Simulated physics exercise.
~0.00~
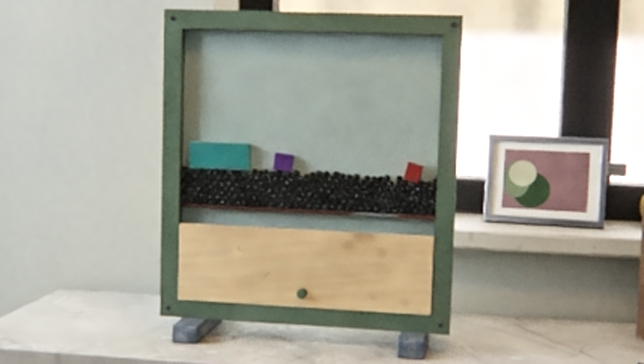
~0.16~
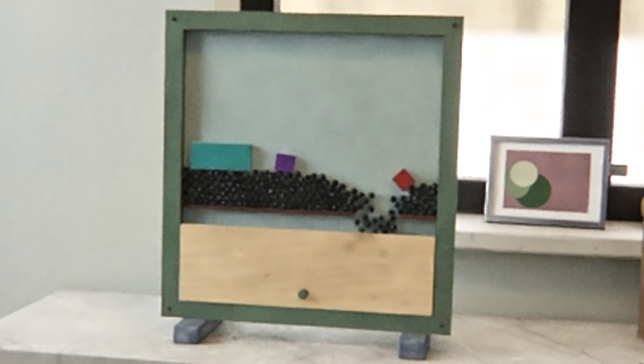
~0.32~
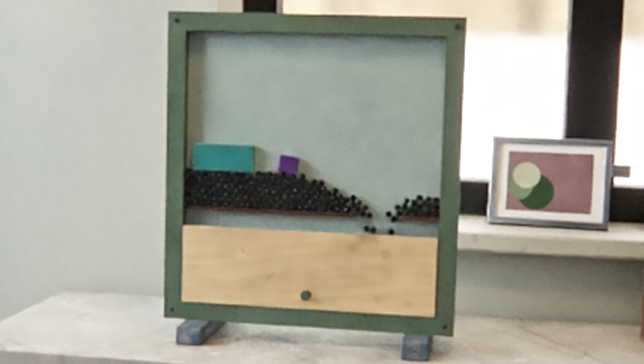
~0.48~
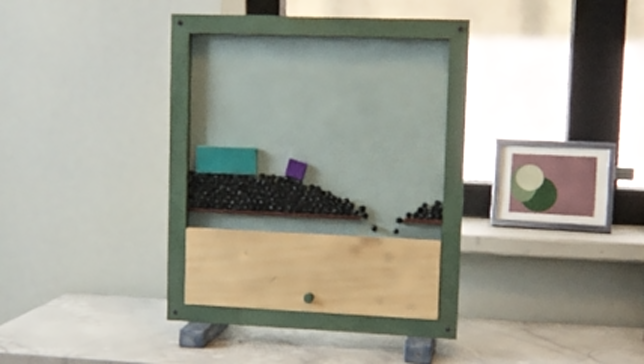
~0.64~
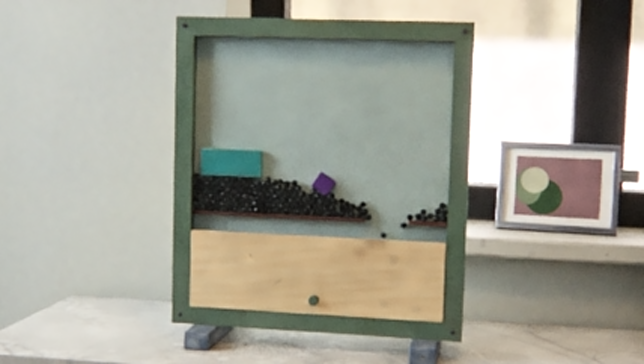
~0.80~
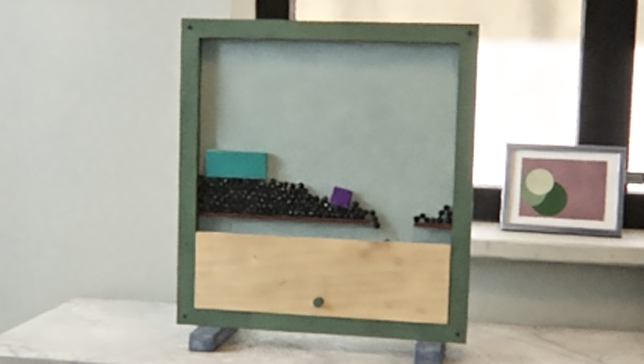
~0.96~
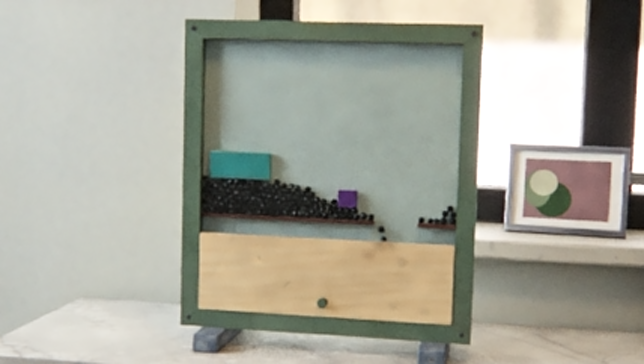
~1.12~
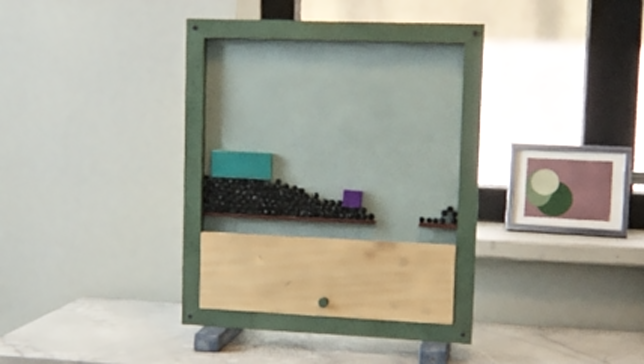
Black beads drain through a gap, the red block drops out, and the purple block slides right.
